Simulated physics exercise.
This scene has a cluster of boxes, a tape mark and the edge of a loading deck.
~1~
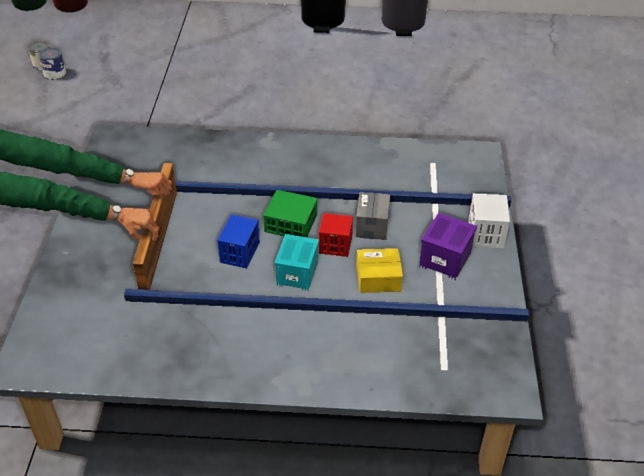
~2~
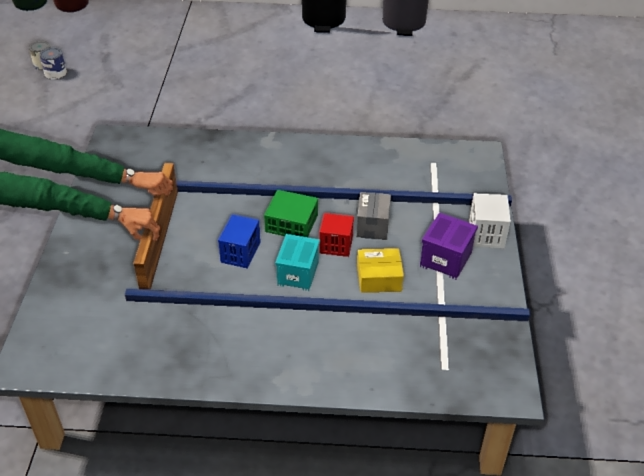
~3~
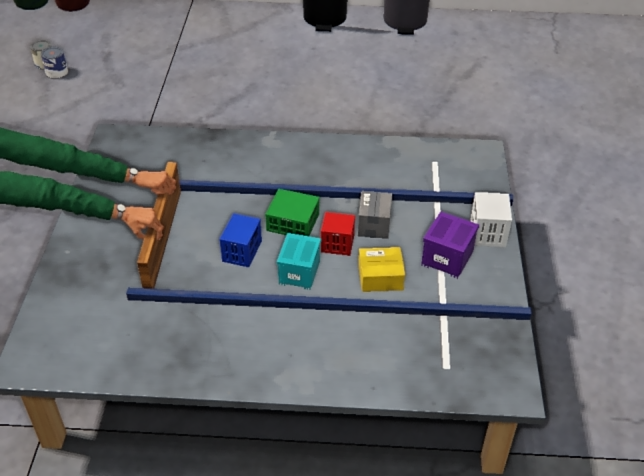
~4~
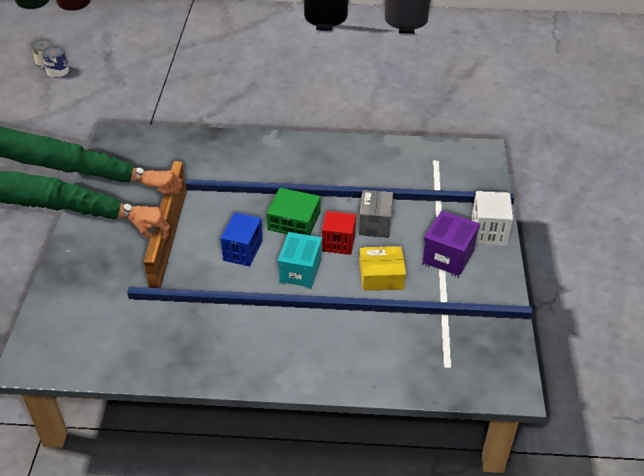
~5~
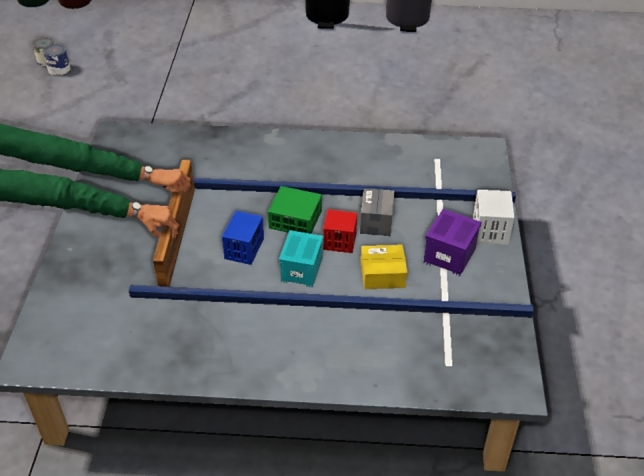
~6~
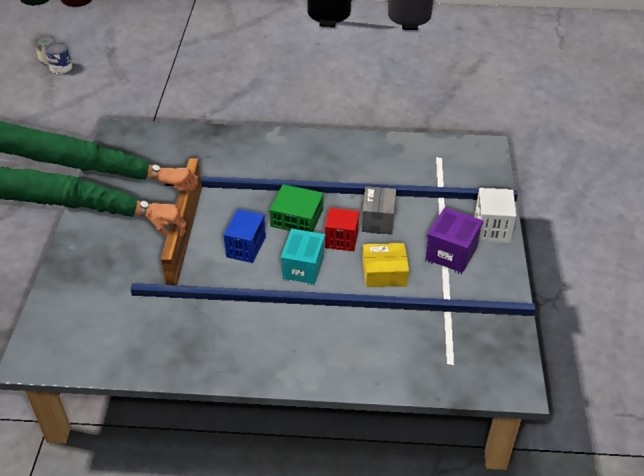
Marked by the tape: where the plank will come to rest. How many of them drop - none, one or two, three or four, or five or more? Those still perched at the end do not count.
My prediction is one or two fallers.
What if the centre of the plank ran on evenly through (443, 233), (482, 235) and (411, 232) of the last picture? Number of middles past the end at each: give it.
That makes 2, 5, 0.
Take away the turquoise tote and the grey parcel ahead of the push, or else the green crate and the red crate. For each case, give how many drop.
You'd see 0 fallen, and 0 in the other try.
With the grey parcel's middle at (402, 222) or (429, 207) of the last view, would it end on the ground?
Taking them in order, it remains on top and then remains on top.
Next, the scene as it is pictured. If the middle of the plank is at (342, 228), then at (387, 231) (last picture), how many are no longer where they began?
I make it 6 at the first spot and 8 at the other.
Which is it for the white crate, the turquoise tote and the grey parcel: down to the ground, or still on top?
White crate: Gone; turquoise tote: Still aboard; grey parcel: Still aboard.
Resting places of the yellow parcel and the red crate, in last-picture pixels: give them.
First object about (509, 269); second object about (489, 239).
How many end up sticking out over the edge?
It totals 1.
Soon after, none off yet; white crate at rest near (495, 216); purple tote at rest near (454, 241); yellow parcel at rest near (385, 265).
After that, none off yet; white crate at rest near (495, 216); purple tote displaced a little near (463, 239); yellow parcel displaced about its own width near (421, 269).
In the end, the number that fall off is one or two; gone, purple tote and white crate.
